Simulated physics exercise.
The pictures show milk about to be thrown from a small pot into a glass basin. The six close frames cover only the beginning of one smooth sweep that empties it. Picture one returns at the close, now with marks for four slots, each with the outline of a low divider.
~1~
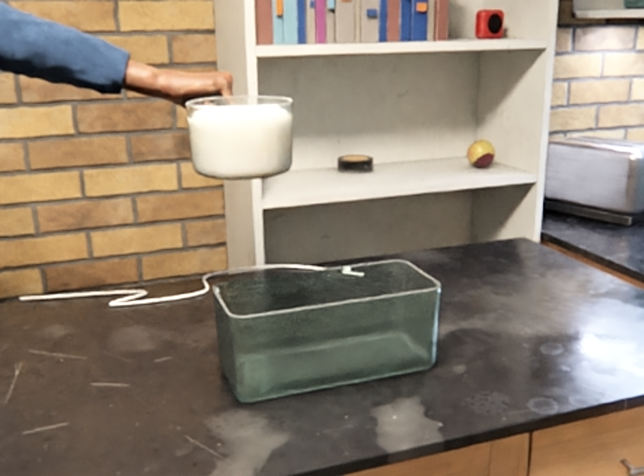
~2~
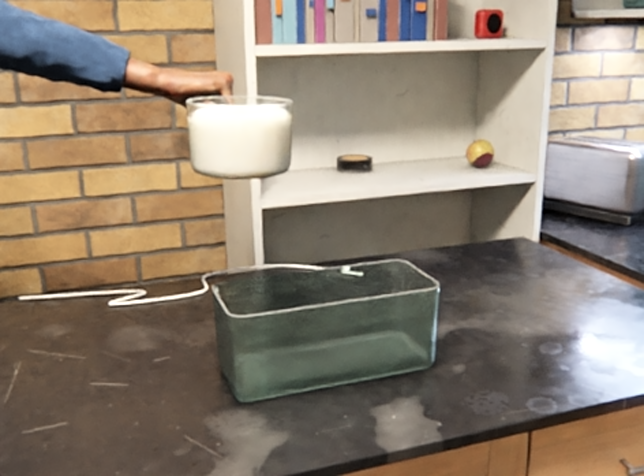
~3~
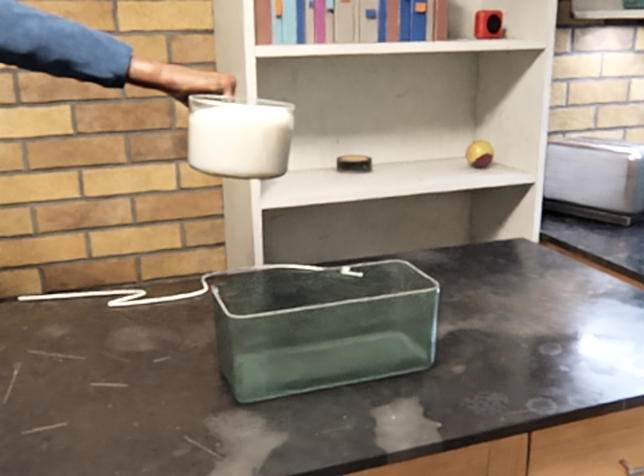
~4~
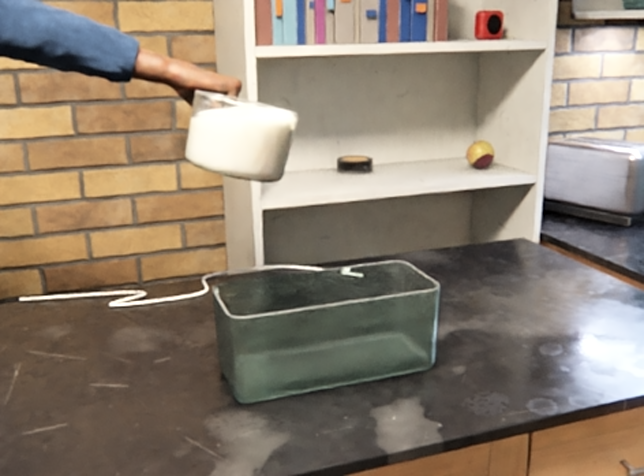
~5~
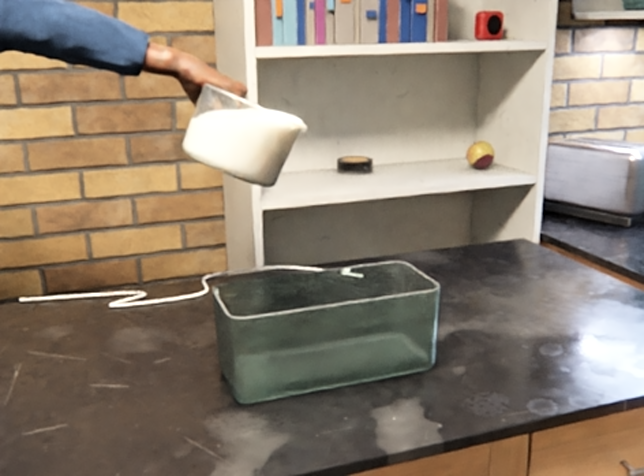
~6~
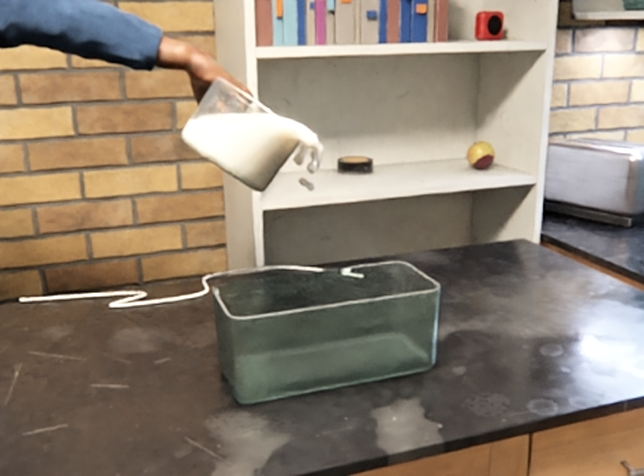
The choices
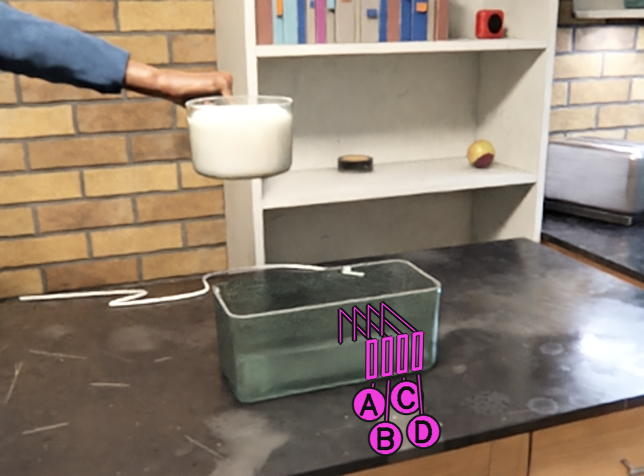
A hand held a clear pot of milk above and to the left of a glass basin, then gradually tilted it rightward until milk slipped over the lip and began dropping through the air.
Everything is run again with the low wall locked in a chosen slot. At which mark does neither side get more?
It is A.
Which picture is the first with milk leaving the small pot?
Picture 5.
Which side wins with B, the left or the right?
More ends on the left.
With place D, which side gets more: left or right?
The left side.
In magenta, A at (373, 383); B at (388, 380); C at (403, 377); D at (418, 374).
If A is chosen, about 44 % ends left of the wall and 54 % right of it.
If B is chosen, about 71 % ends left of the wall and 26 % right of it; 3 % is lost outside.
If C is chosen, about 93 % ends left of the wall and 3 % right of it; 3 % is lost outside.
If D is chosen, about 92 % ends left of the wall and 7 % right of it.
